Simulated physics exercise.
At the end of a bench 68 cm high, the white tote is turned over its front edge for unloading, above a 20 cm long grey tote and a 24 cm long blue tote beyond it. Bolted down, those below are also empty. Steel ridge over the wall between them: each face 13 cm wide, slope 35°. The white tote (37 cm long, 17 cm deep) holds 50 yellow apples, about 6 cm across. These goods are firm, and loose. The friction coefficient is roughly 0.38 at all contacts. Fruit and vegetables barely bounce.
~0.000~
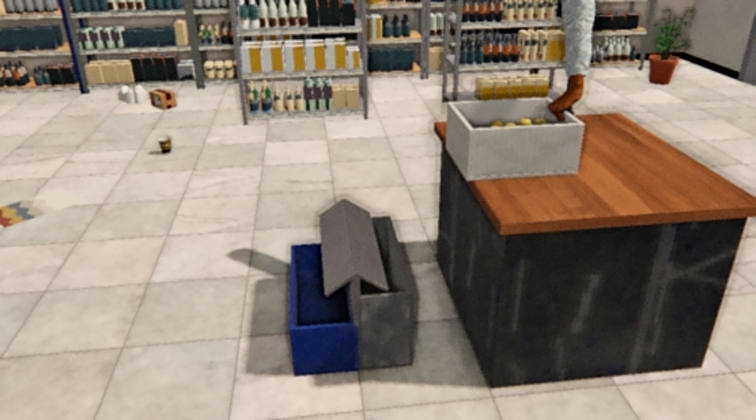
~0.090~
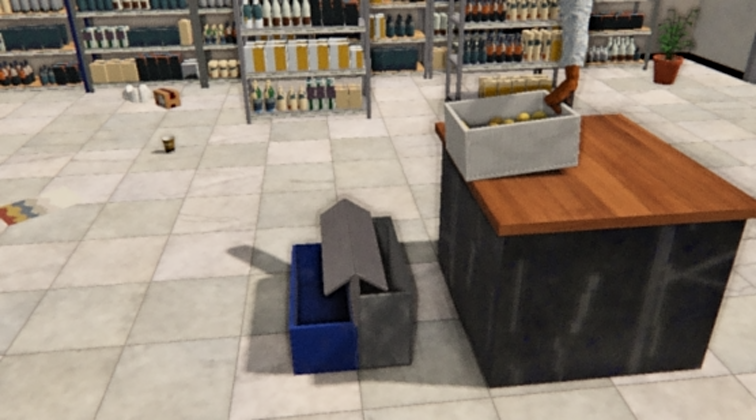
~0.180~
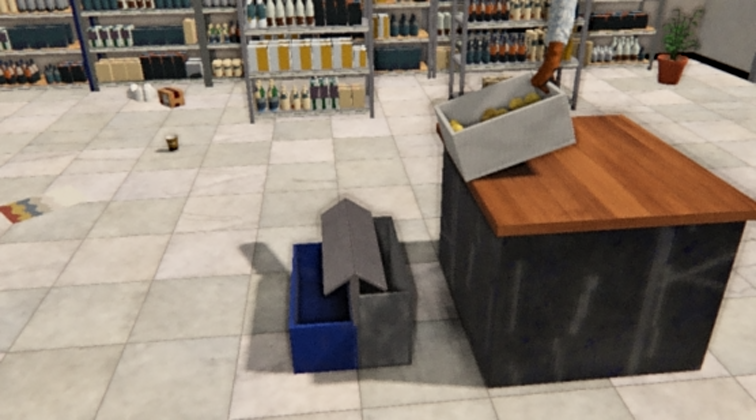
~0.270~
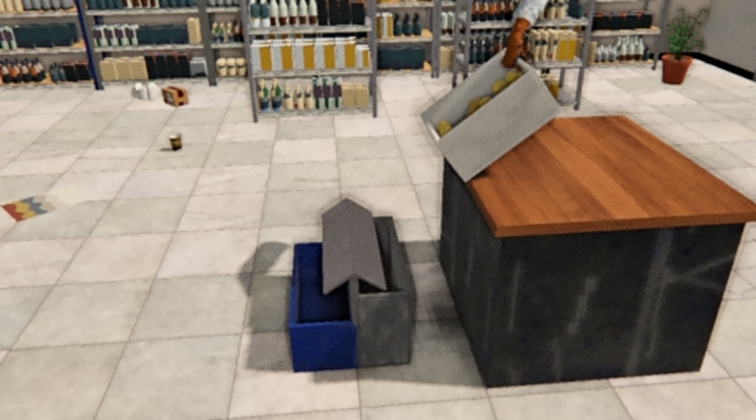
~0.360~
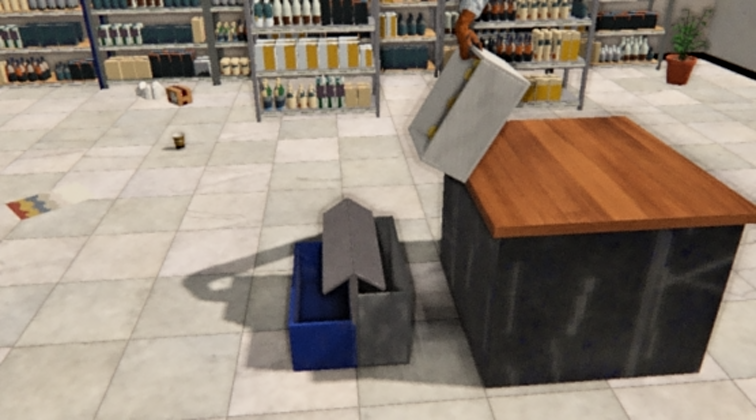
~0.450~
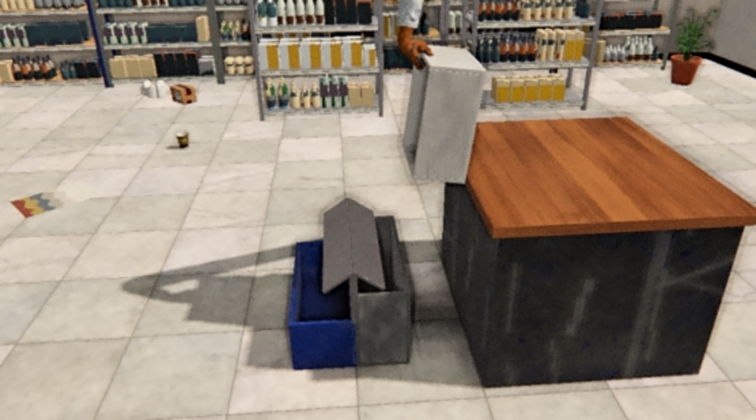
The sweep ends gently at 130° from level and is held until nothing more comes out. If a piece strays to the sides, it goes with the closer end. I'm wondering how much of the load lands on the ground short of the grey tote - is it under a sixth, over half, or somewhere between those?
The portion spans a sixth up to half.
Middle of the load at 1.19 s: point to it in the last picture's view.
Look near pixel (372, 308).
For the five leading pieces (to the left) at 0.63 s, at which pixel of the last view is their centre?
Pixel (365, 159), give or take.
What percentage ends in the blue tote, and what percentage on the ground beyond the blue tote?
Roughly 5 % for the first place and 35 % for the second.
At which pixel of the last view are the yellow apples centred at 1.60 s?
The centre sits near (366, 312).
After 0.63 s, tilt 120°; 34 still in the white tote and 16 in the air.
After 0.86 s, tilt 130°; 7 in the grey tote, 1 in the blue tote, 1 on the ground beyond the blue tote and 41 in the air.
After 1.19 s, tilt 130°; 16 in the grey tote, 3 in the blue tote, 10 on the ground short of the grey tote, 14 on the ground beyond the blue tote and 7 in the air.
Final count (at 1.60 s), 17 in the grey tote, 3 in the blue tote, 13 on the ground short of the grey tote and 17 on the ground beyond the blue tote. Asked share, 13 of 50, 26 per cent.
